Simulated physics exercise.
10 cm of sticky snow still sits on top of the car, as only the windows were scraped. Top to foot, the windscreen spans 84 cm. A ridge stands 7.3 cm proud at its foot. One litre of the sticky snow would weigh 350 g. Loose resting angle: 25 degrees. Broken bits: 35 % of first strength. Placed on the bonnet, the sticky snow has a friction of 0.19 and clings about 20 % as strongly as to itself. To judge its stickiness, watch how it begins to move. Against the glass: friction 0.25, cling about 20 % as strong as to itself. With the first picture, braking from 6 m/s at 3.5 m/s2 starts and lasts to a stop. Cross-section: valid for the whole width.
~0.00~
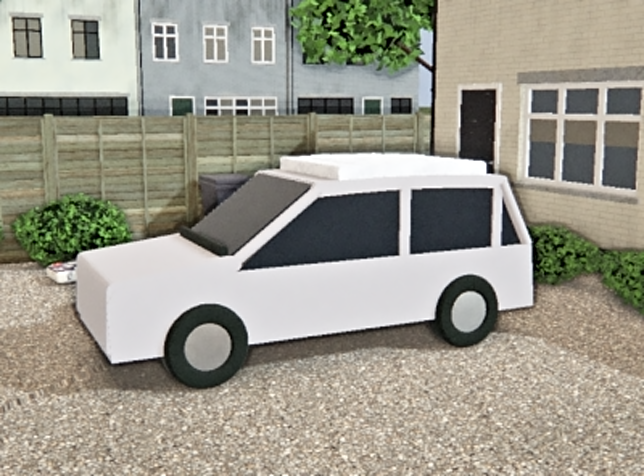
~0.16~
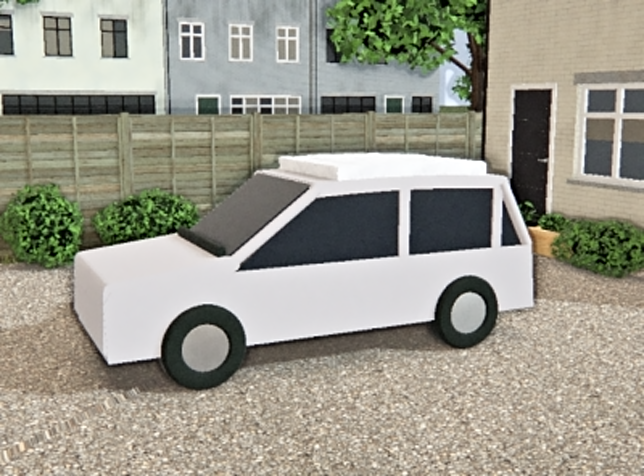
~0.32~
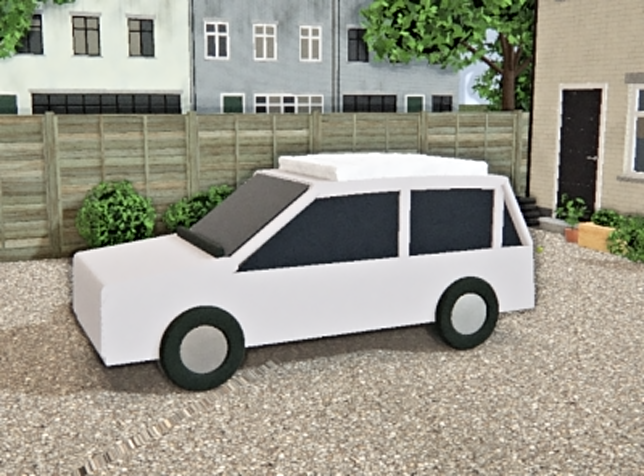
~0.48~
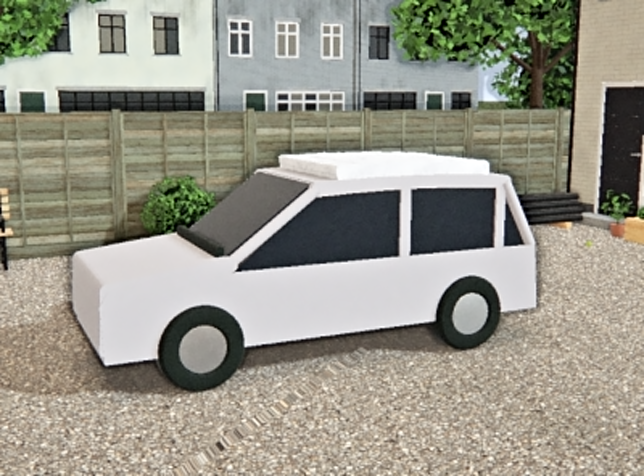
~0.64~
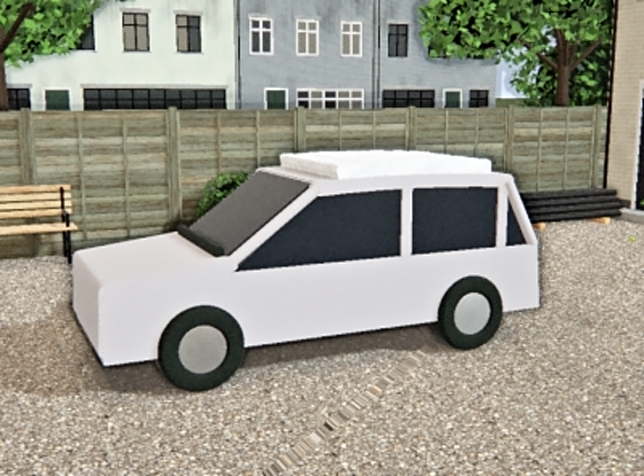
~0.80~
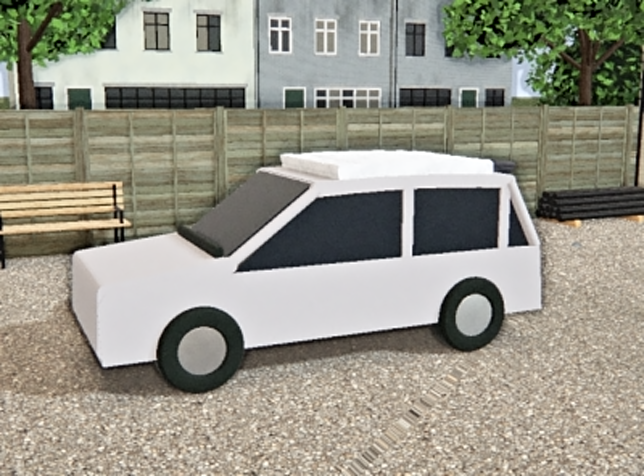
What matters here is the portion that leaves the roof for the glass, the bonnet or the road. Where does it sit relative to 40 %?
It sits lower than 40 %.
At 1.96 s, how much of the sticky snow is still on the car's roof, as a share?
I'd say close to 100 in a hundred.
By 1.33 s, all of the snow is on the roof, none on the glass, none on the bonnet and none has gone off the nose.
By 1.96 s, all of the snow is on the roof, none on the glass, none on the bonnet and none has gone off the nose.
By 2.59 s, all of the snow is on the roof, none on the glass, none on the bonnet and none has gone off the nose.
By 3.21 s, all of the snow is on the roof, none on the glass, none on the bonnet and none has gone off the nose.
By 3.31 s, at the end, all of the snow is on the roof, none on the glass, none on the bonnet and none has gone off the nose.
